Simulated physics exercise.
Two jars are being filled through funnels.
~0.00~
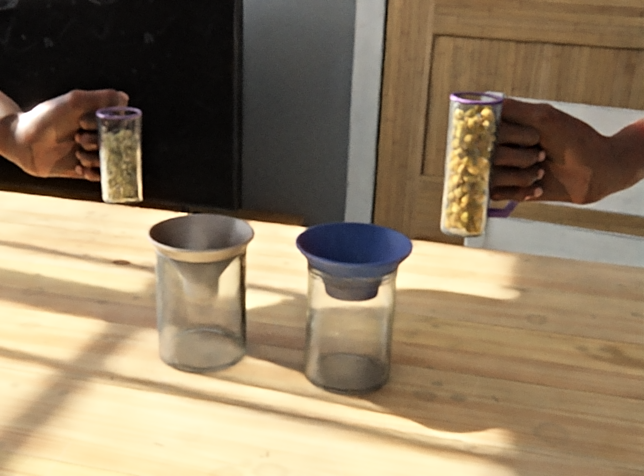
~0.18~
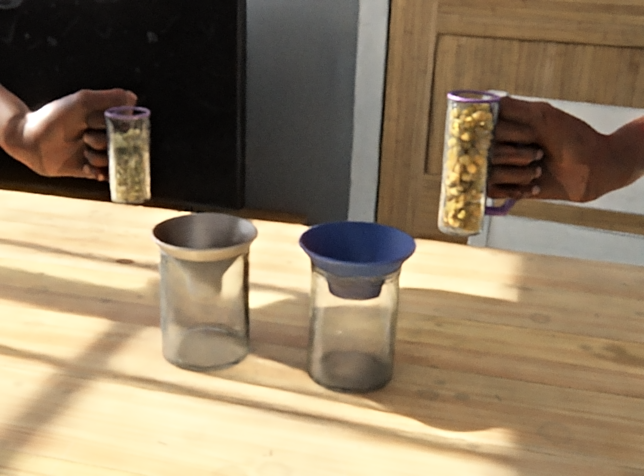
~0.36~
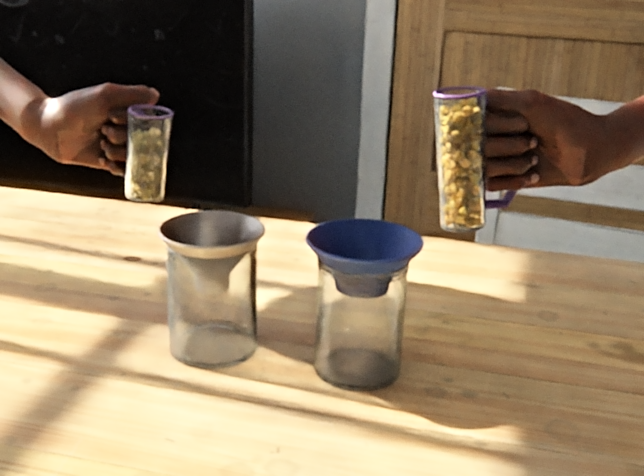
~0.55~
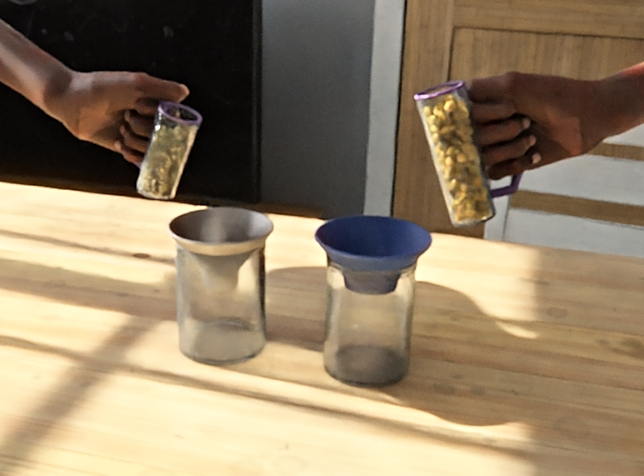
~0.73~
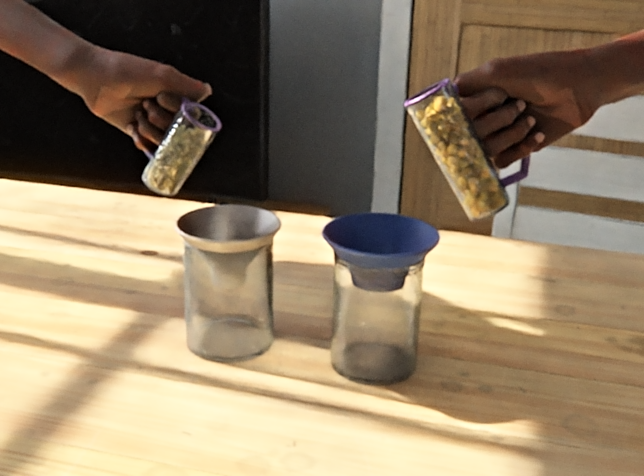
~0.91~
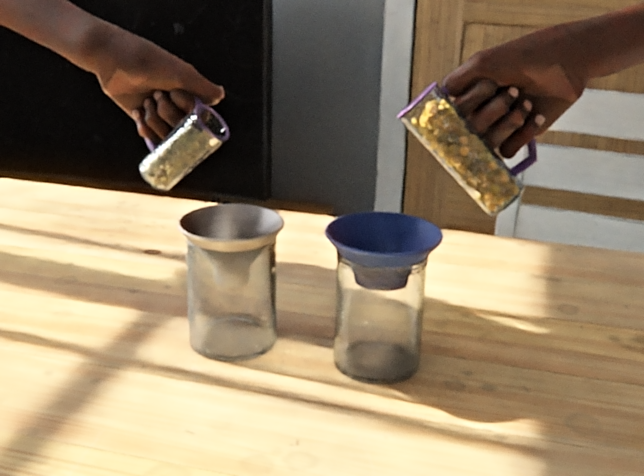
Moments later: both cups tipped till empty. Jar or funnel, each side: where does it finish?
Left funnel: In the jar; right: In the jar.
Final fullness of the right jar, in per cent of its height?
It ends up at around 20 in a hundred.
After 1.26 s, left, the whole lot still in the cup; right, the whole lot still in the cup.
After 1.63 s, left, all but a few still in the cup, only a few in or over the funnel; right, the whole lot still in the cup.
After 2.07 s, left, near a quarter still in the cup, near a third in or over the funnel, near a third down in the jar; right, near half still in the cup, near a quarter in or over the funnel, near a quarter down in the jar.
In the end (3.2 s), left, the whole lot down in the jar; right, the whole lot down in the jar.
